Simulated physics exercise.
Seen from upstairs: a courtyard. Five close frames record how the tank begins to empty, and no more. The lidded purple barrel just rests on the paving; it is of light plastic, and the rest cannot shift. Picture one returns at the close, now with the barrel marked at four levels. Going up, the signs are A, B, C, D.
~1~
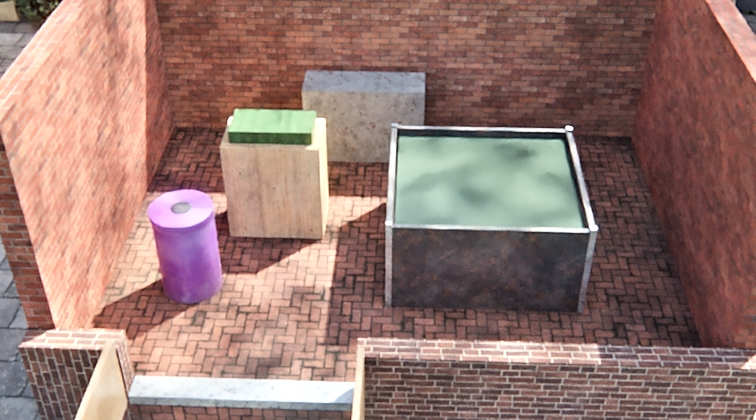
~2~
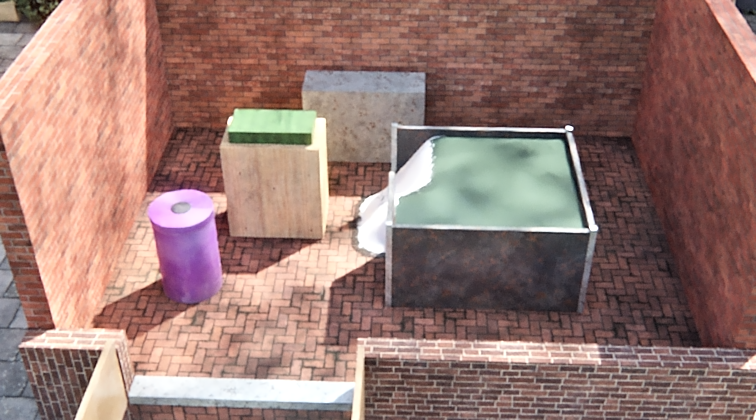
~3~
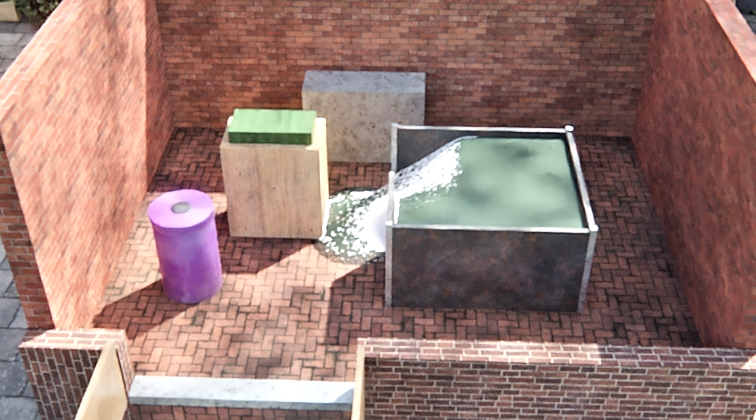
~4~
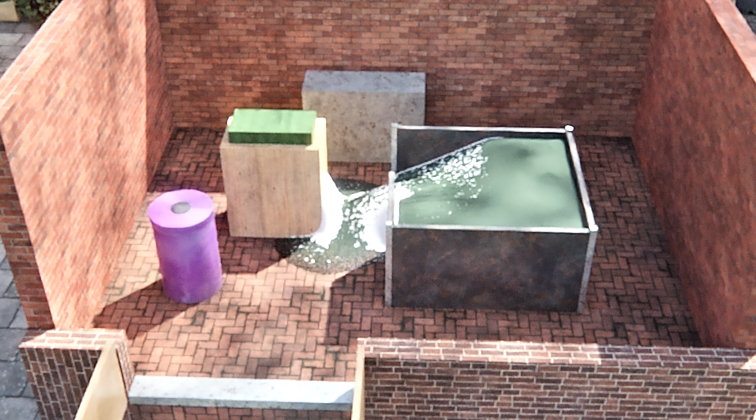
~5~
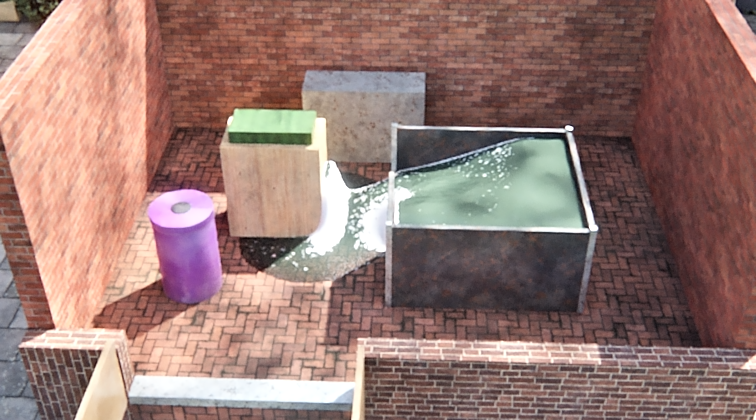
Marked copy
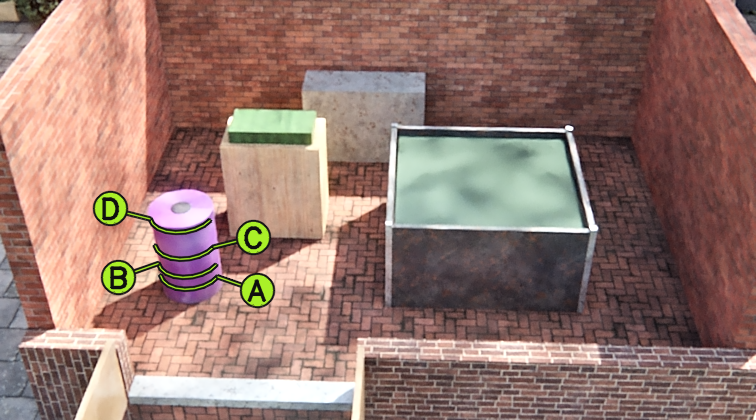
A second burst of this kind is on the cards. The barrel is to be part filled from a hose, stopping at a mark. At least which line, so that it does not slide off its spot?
That is line A.
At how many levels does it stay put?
All four.
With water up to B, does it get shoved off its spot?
No.
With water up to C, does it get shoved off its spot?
No, not at all.
In lime, A at (184, 289); B at (182, 277); C at (179, 259); D at (175, 232); from the bottom up A, B, C, D.
With A, it does not move.
With B, it does not move.
With C, it does not move.
With D, it does not move.
